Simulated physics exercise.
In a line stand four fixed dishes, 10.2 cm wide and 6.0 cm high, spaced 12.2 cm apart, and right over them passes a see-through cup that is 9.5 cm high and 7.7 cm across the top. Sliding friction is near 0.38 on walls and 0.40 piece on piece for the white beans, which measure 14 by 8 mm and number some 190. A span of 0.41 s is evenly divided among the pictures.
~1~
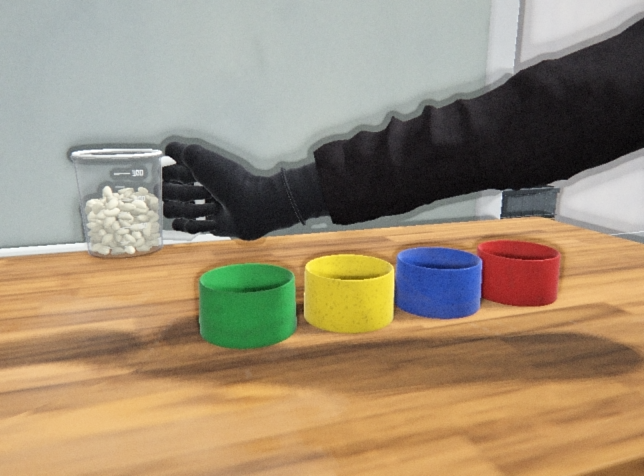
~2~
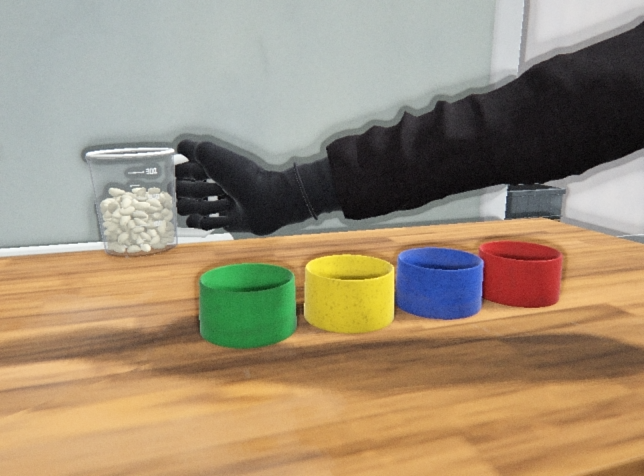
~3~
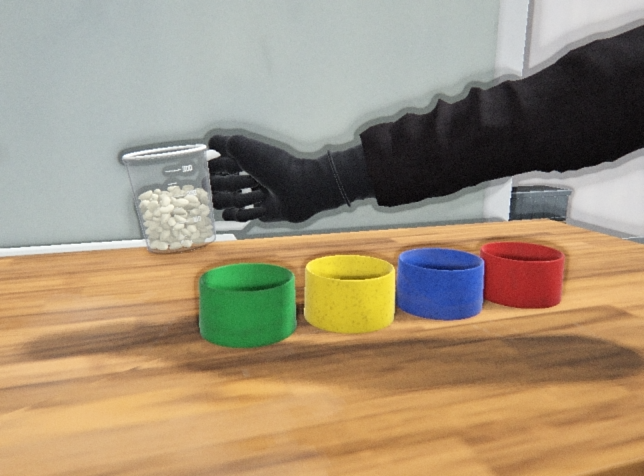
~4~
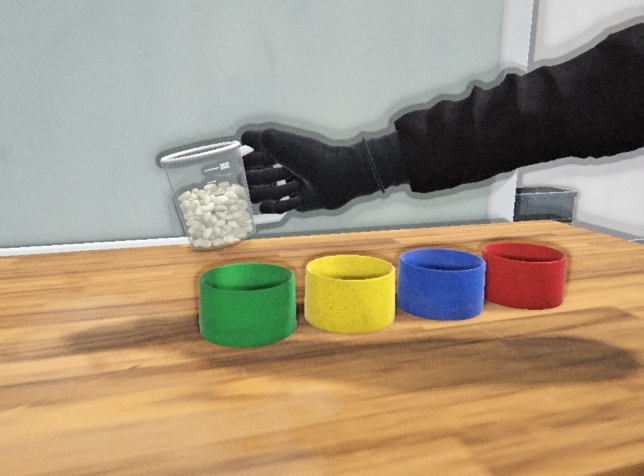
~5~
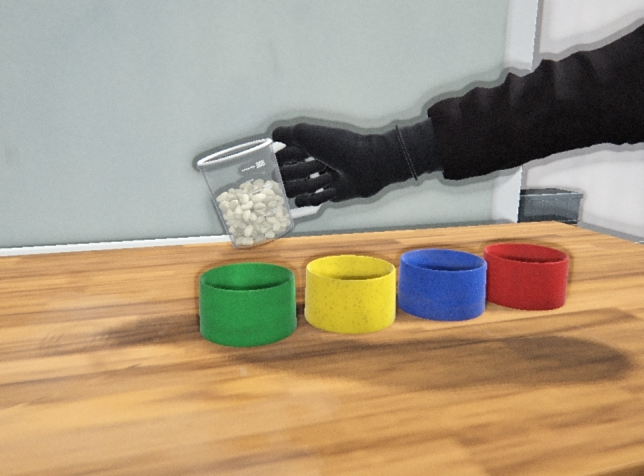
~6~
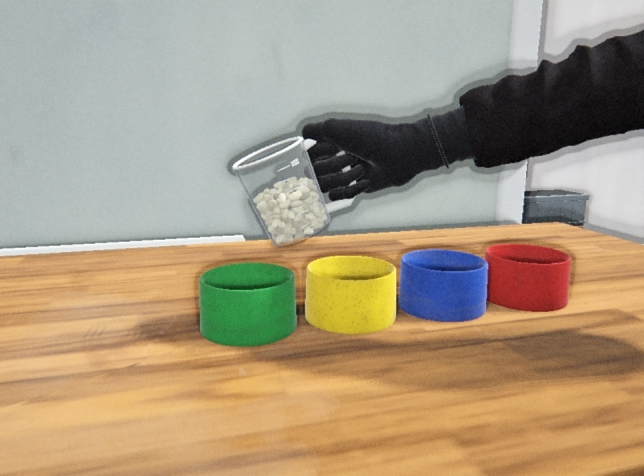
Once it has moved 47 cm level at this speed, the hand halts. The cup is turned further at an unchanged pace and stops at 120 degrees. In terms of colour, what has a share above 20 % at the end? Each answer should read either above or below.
Red - below, blue - above, green - below, yellow - below, counter - above.
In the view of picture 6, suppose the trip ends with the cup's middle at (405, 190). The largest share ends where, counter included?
Result: Largest portion at yellow.
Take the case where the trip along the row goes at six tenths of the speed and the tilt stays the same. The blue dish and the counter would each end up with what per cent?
Shares: Blue 30, counter 70.
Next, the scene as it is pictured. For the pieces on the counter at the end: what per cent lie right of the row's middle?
Around 100 per cent of it.
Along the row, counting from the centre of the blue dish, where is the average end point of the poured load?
Roughly 4 cm away, on the larger-x side.
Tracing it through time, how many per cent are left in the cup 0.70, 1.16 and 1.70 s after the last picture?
First 100, then 100, then 10 per cent.
Then, 0.70 s after the last picture, tilt 69 degrees; cup holds 100 %.
Then, 1.16 s after the last picture, tilt 99 degrees; cup holds 100 %.
Then, 1.70 s after the last picture, tilt 120 degrees; cup holds 10 %, red 5 %, blue 30 %.
In the end, red 0 %, blue 30 %, green 0 %, yellow 0 %, counter 65 %.
